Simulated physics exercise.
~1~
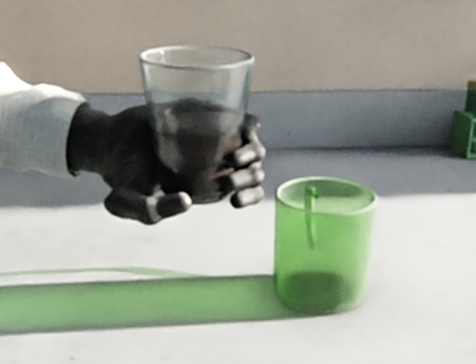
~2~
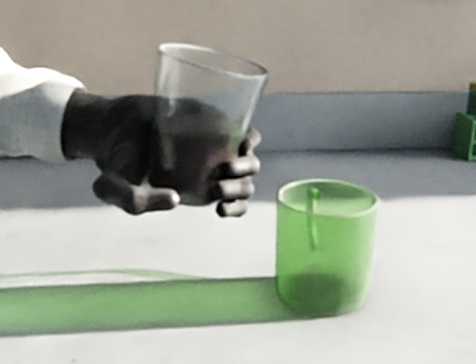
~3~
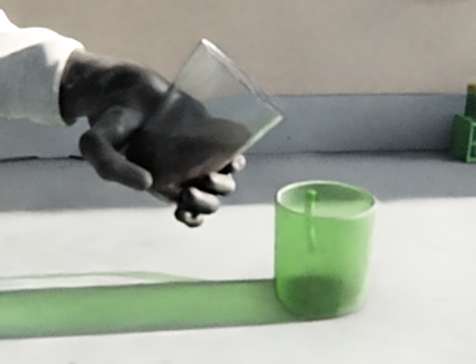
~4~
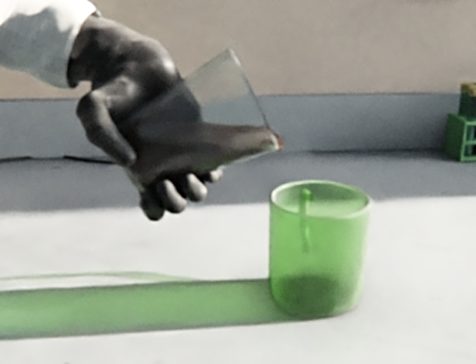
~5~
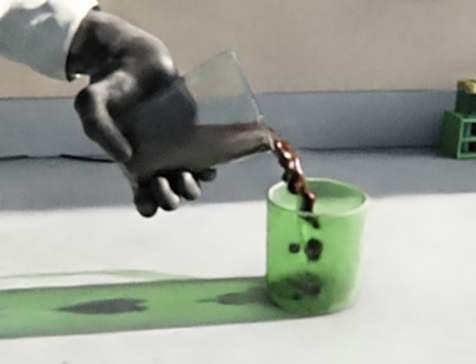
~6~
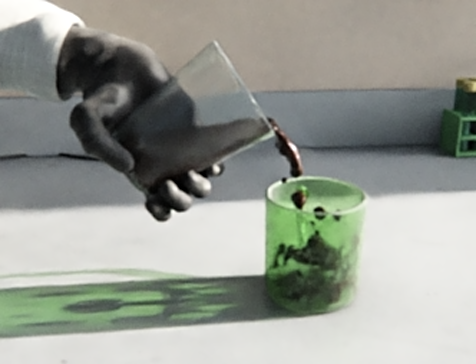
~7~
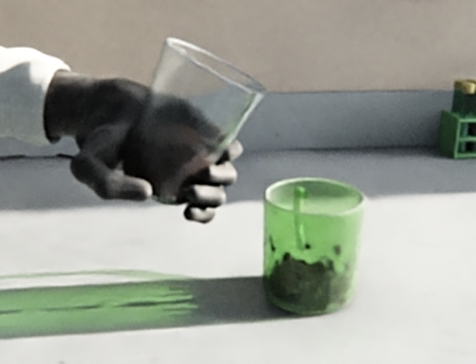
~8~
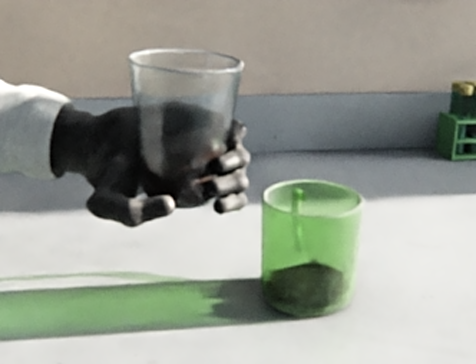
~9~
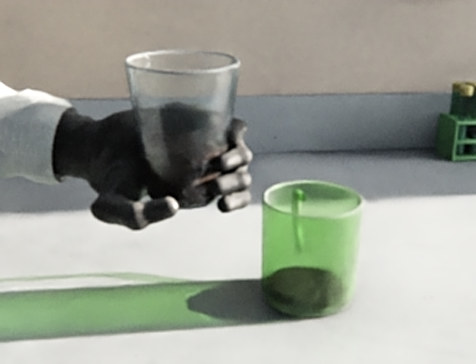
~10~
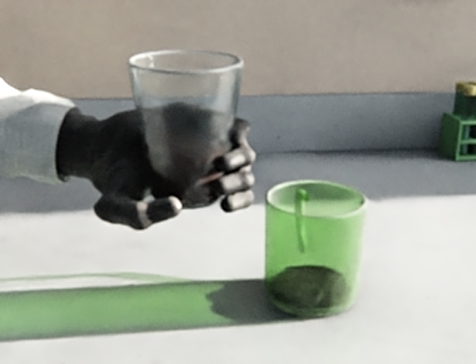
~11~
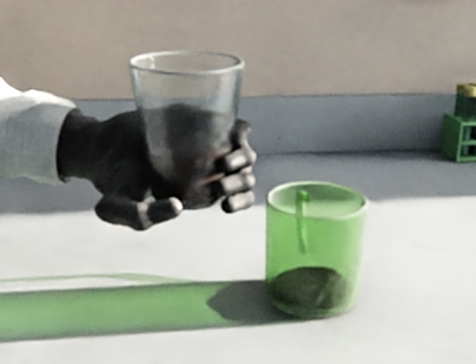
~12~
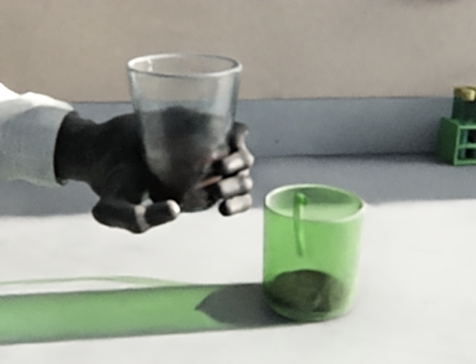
On a pale worktop, a gloved-looking dark hand tilts a glass rightward, pouring brown liquid into a green mug, then rights it.
